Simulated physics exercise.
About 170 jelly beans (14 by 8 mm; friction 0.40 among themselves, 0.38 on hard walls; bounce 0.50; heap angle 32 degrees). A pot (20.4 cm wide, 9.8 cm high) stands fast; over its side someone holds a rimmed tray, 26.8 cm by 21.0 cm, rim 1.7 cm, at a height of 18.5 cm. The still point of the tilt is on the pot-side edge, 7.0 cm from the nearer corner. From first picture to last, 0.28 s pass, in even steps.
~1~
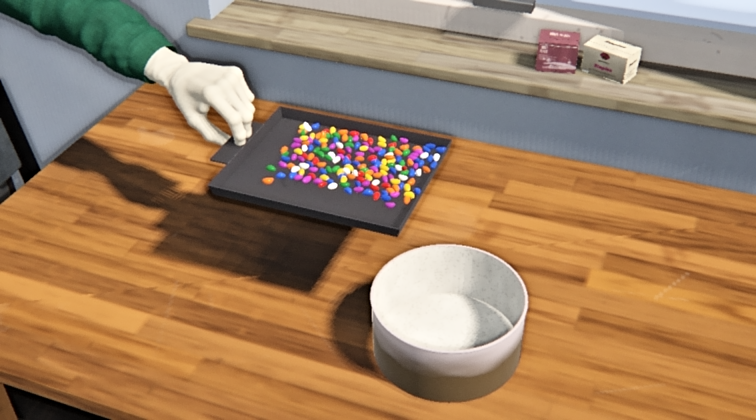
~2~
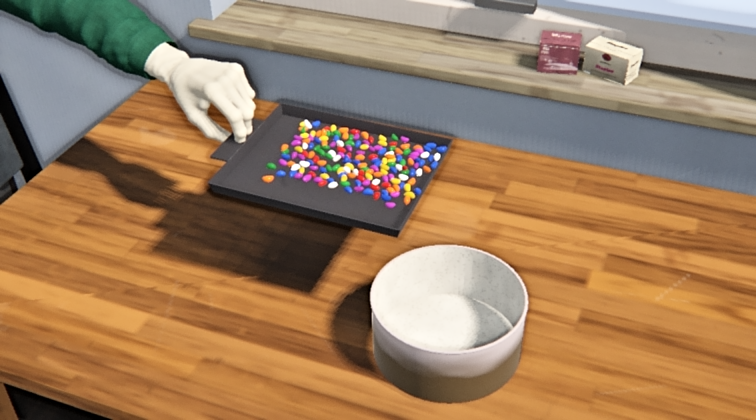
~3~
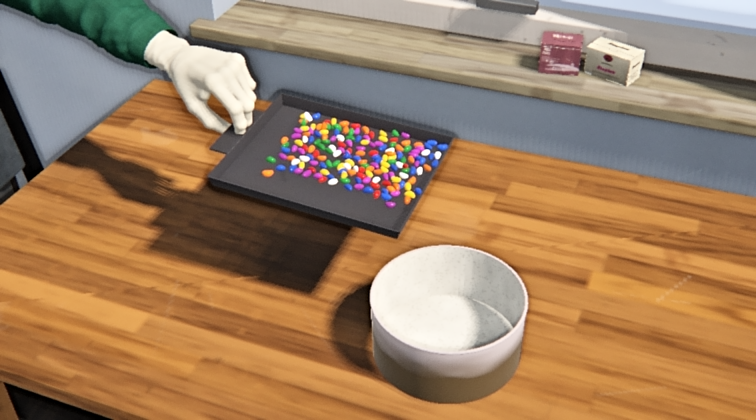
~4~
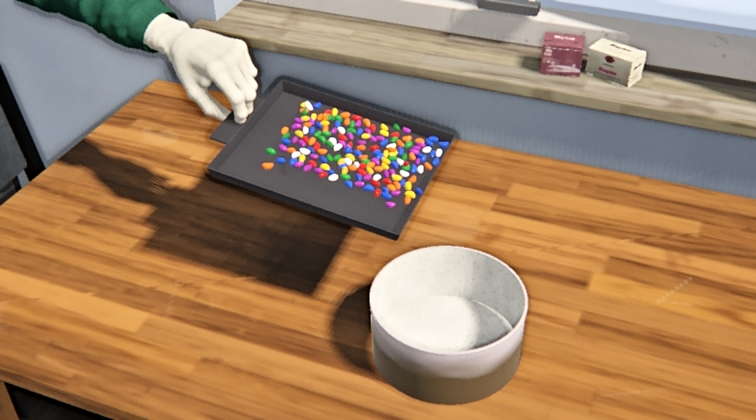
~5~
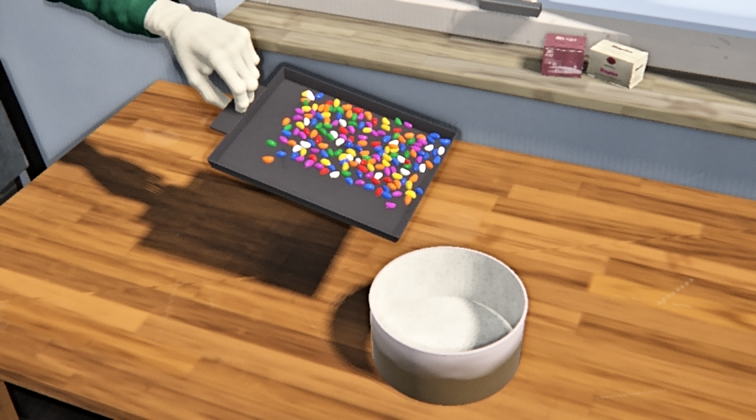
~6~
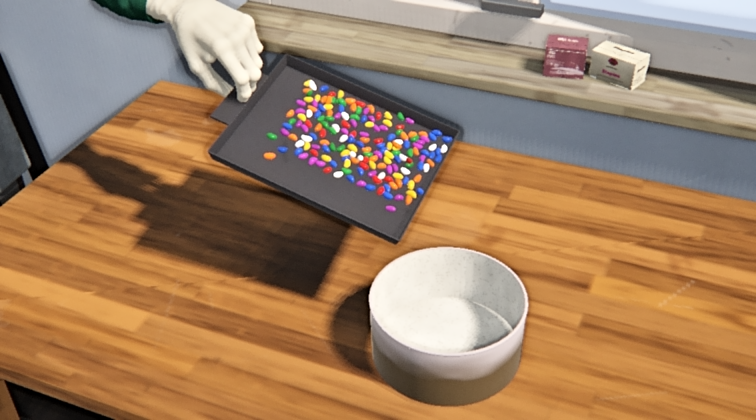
A gloved hand gradually tilts a dark tray of colourful jelly beans beside a round pot.
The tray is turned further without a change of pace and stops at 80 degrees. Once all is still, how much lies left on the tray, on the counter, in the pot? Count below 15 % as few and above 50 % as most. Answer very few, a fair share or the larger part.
Tray very few, counter very few, pot the larger part.
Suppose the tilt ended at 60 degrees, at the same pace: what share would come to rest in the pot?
It would be near 55 per cent.
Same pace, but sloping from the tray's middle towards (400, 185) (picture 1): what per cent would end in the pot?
Some 35 per cent.
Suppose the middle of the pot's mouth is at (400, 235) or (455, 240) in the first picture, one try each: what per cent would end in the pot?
About 20 and 10 per cent.
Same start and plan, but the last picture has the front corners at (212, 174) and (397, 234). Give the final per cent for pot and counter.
Pot 80, counter 20.
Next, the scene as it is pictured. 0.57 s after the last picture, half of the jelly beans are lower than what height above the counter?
About 18 cm.
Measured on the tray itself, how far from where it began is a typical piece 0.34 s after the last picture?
About 10 cm.
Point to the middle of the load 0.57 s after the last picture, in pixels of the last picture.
Around (409, 240).
Then, 0.34 s after the last picture, tilt 49 degrees; the tray holds 100 %, the pot 0 %.
Then, 0.57 s after the last picture, tilt 69 degrees; the tray holds 60 %, the pot 20 %.
Then, 0.91 s after the last picture, tilt 80 degrees; the tray holds 15 %, the pot 80 %.
In the end, tray 5 %, counter 0 %, pot 95 %.
